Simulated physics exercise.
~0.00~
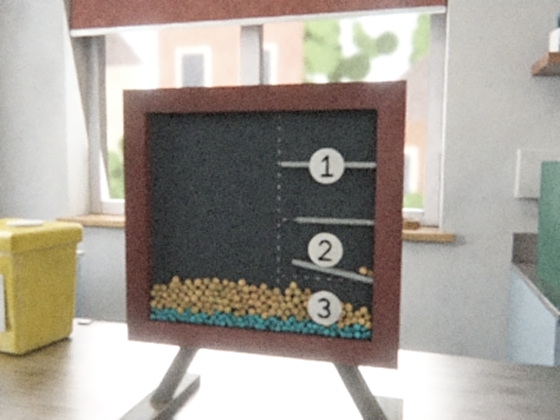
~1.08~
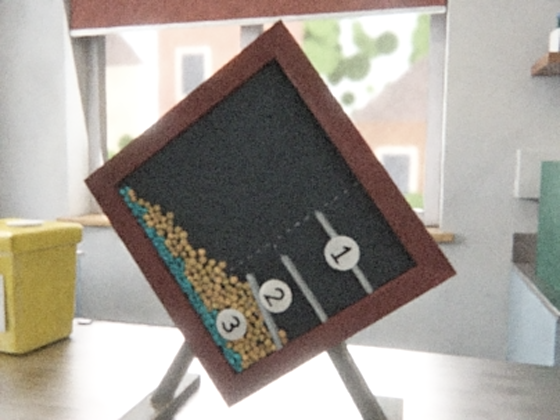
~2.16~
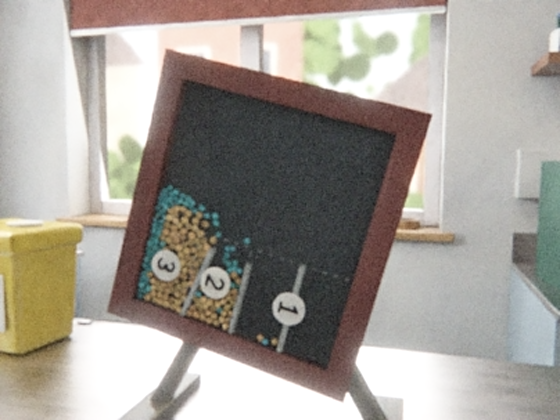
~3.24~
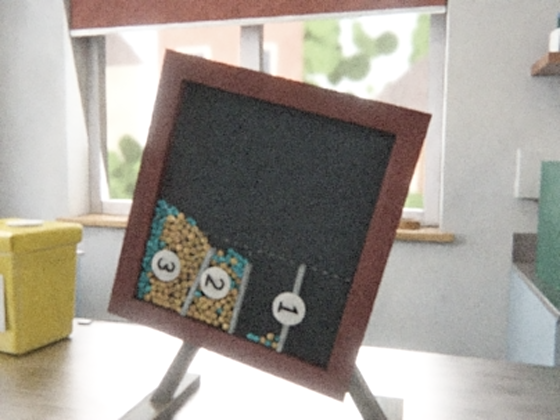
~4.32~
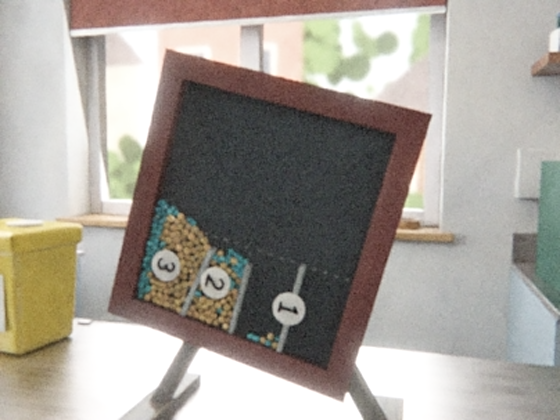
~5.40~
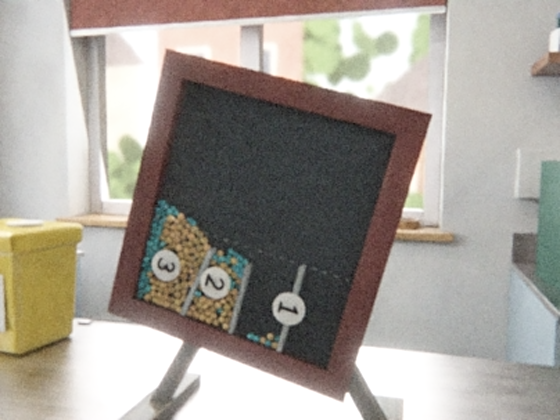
A framed box of beads turns clockwise, spilling them mostly into two pockets, then stays tilted.
